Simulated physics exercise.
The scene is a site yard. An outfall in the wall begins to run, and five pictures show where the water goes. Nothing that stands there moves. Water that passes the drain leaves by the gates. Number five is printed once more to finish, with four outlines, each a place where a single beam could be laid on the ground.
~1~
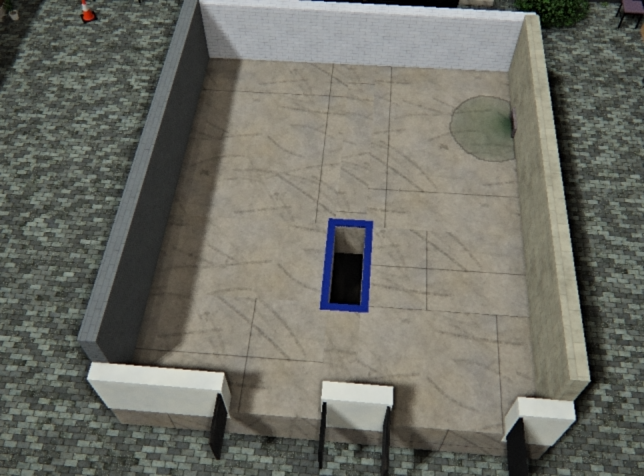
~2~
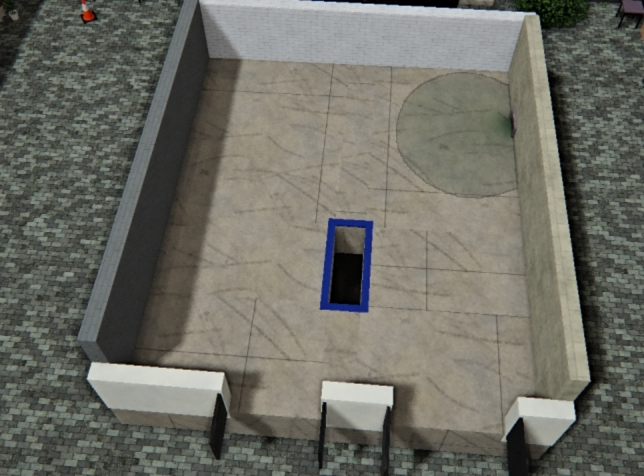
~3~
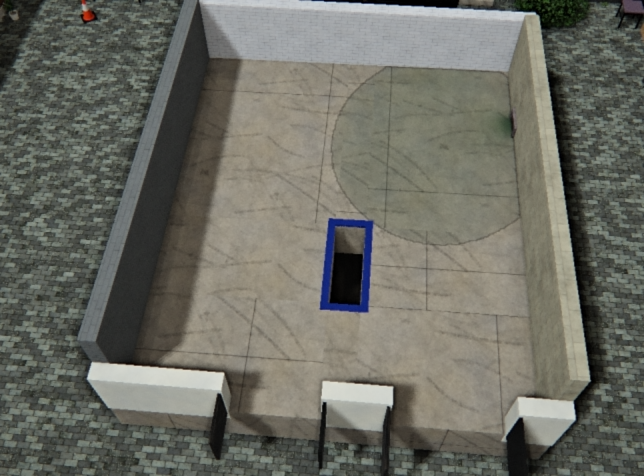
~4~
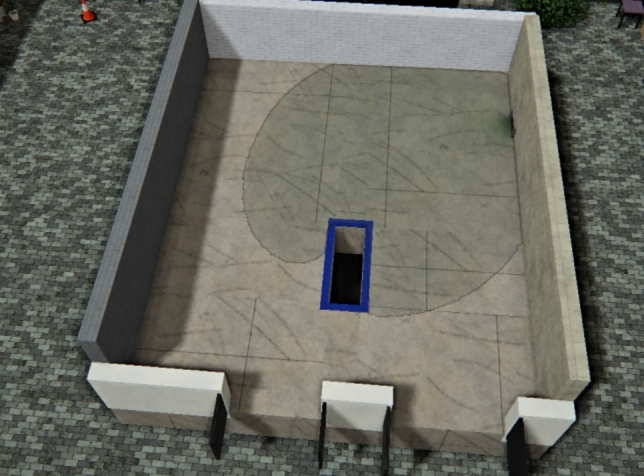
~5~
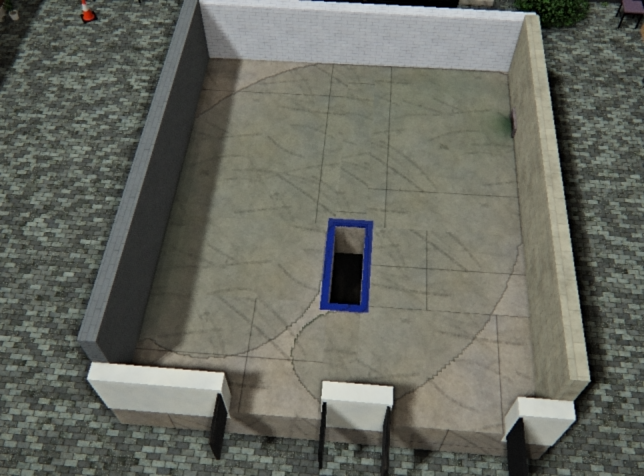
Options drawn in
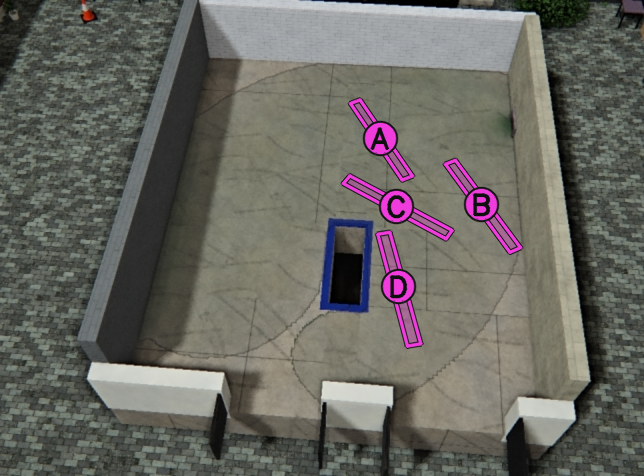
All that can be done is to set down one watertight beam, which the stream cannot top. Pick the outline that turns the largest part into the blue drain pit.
The best spot is A.
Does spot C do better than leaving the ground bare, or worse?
Spot C is worse.
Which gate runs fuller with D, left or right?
More leaves on the left.
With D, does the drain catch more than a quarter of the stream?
No.
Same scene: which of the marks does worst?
The answer is C.
On the marked copy, A from (355, 101) to (407, 178); B from (450, 162) to (515, 249); C from (346, 179) to (449, 234); D from (383, 233) to (414, 344).
For spot A, about 24 % of the stream runs into the blue drain pit, about 73 % out by the gates.
For spot B, about 16 % of the stream runs into the blue drain pit, about 84 % out by the gates.
For spot C, about 7 % of the stream runs into the blue drain pit, about 93 % out by the gates.
For spot D, about 18 % of the stream runs into the blue drain pit, about 81 % out by the gates.
